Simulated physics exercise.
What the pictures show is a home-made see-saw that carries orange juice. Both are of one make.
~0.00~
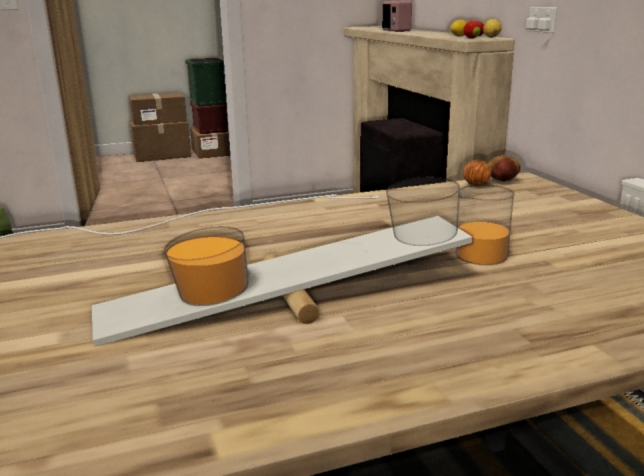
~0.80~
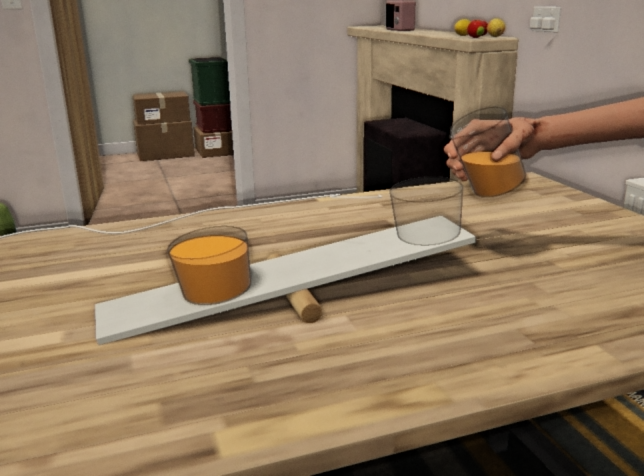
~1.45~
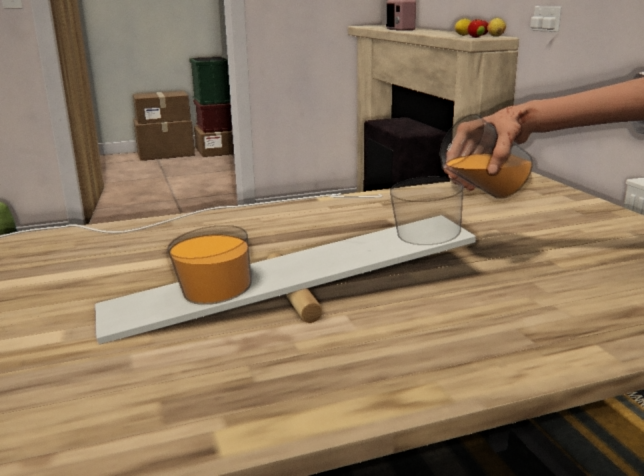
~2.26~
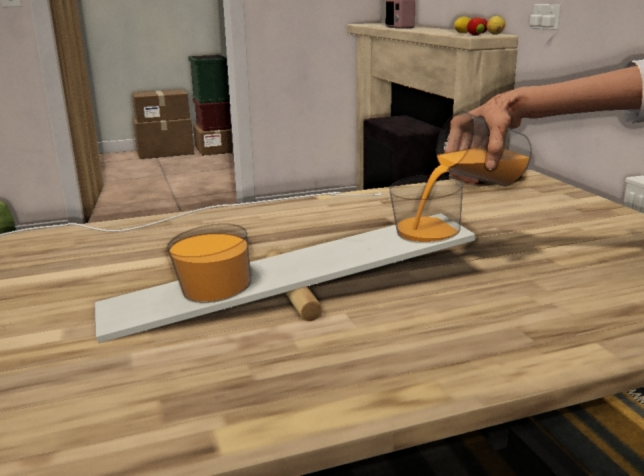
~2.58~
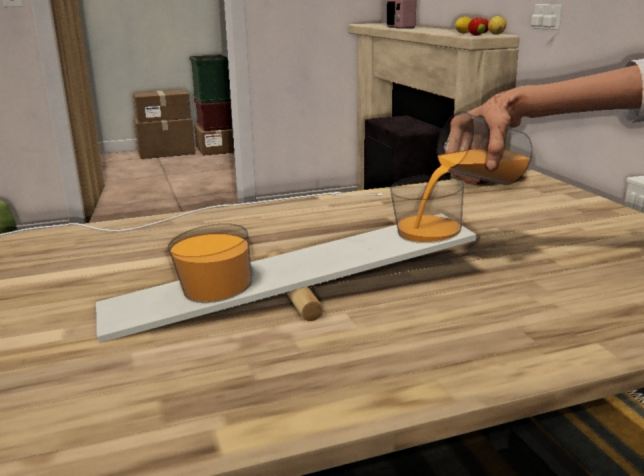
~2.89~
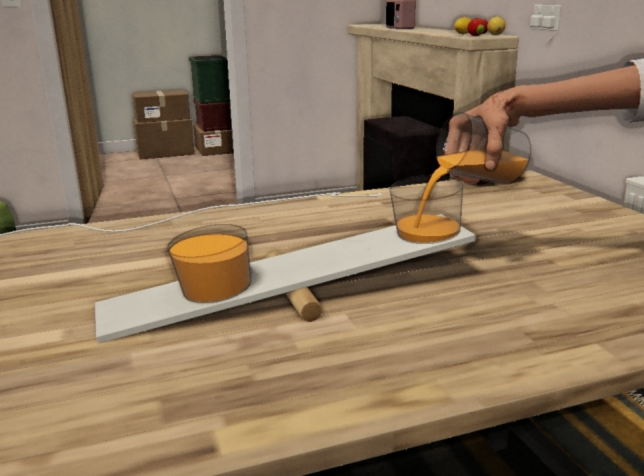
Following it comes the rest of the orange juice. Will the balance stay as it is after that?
It's going to go over, I'd say.
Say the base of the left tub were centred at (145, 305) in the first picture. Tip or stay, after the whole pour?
Once the pour is done, it stays where it is.
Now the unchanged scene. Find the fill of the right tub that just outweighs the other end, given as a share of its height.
Estimated fill: Near 25 per cent.
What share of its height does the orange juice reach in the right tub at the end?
45 percent or so.
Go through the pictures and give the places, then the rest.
In the first frame, at the start; beaker (484, 224) about a third full; right tub (424, 211) empty, raised; left tub (209, 265) about three quarters full, on the low side.
In the second frame, a hand has the beaker; rolling pin (309, 310); right tub (427, 210) empty.
In the third frame, the beaker is tipped; beaker (485, 157) tipped 55° with all of its load; right tub (427, 210) empty.
In the fourth frame, the stream is running; rolling pin (309, 308); right tub nearly empty, surface at (428, 228); left tub about three quarters full, surface at (209, 248).
In the fifth frame, the stream is running; beaker (484, 149) tipped 70° with nearly all of its load; right tub (428, 208) nearly empty.
In the sixth frame, the stream is running; rolling pin (309, 309); right tub nearly empty, surface at (428, 226); left tub about three quarters full, surface at (209, 248).
Around 4.8 s, the right tub is about a quarter full; the board has swung over, and that end is down.
Around 6.3 s, the right tub is about a third full; the board has swung over, and that end is down.
Around 8.2 s, the right tub is about half full; the board has swung over, and that end is down.
